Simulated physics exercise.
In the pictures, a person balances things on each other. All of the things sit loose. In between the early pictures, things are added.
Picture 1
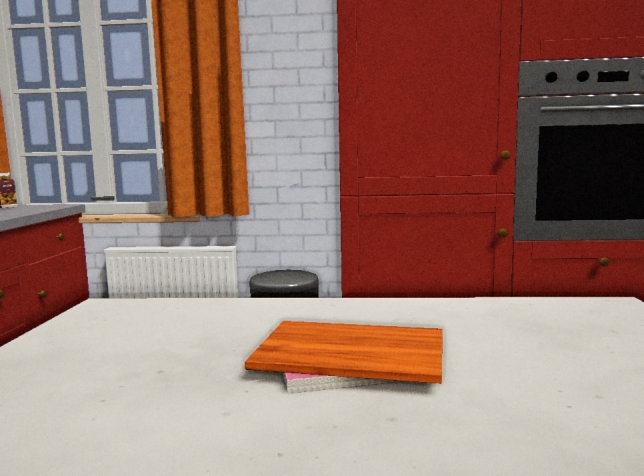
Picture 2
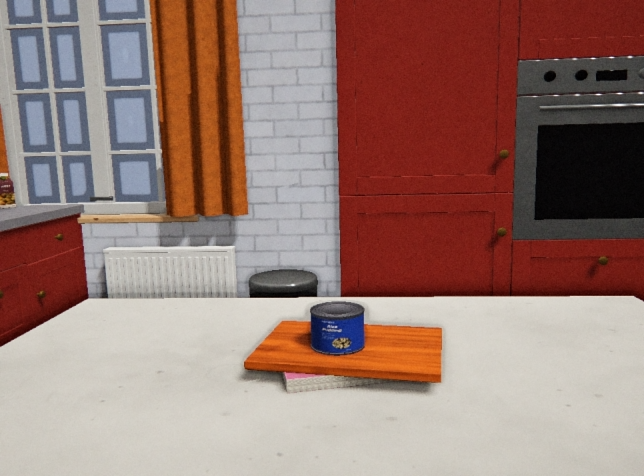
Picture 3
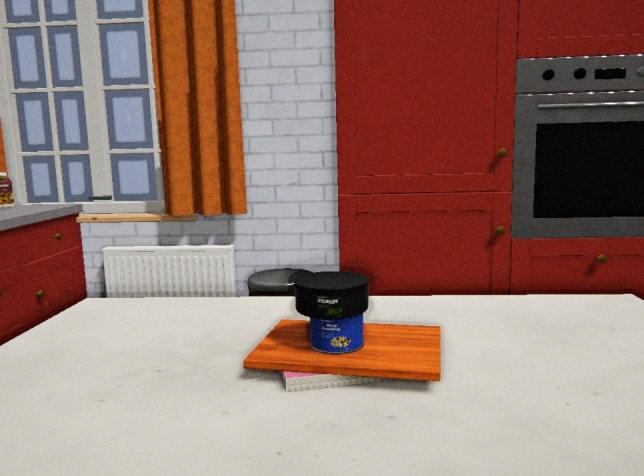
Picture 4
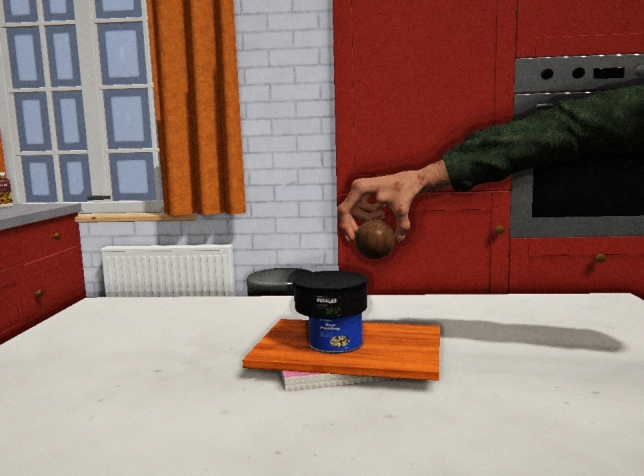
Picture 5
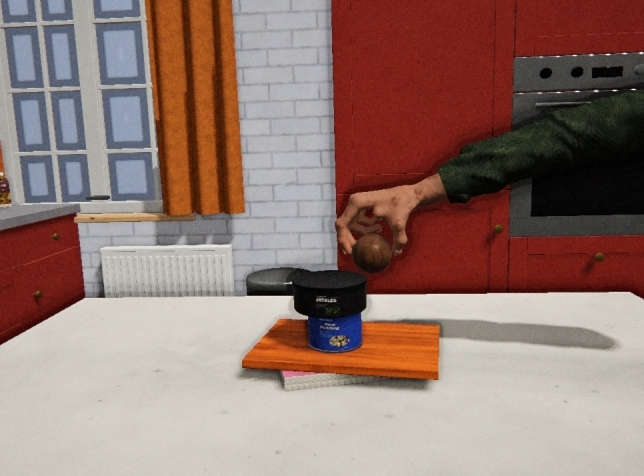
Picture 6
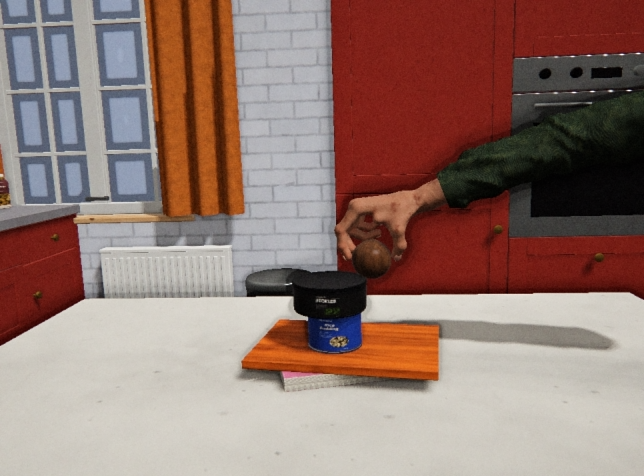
A hand lowering a brown onion onto a black-lidded tub stacked on a blue tub and an orange board on a kitchen counter.
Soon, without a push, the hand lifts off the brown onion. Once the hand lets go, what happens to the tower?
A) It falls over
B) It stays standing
(A) It falls over.
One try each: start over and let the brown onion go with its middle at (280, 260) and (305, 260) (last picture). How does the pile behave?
Case one: The pile topples; case two: It stands firm.
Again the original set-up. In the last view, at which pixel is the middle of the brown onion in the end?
In the final view it sits at roughly (413, 326).
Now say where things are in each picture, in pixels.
In the first frame, the last thing is not in view yet.
In the second frame, the last thing is not in view yet; orange board (350, 347).
In the third frame, the last thing is not in view yet; blue tub (337, 326).
In the fourth frame, coming down; brown onion (375, 239); orange board (348, 345).
In the fifth frame, coming down; brown onion (372, 253); blue tub (335, 325).
In the sixth frame, in place under the hand; brown onion (371, 258); orange board (348, 346).
Then, 0.30 s after the last picture, brown onion now fallen.
Then, 0.40 s after the last picture, things are still on the move.
Then, 0.60 s after the last picture, nothing new.
Then, 2.10 s after the last picture, things are still on the move.
At rest, fallen, brown onion; the other 4 in place. Seen from the same camera at the end, brown onion near (412, 326). The pile gives way.
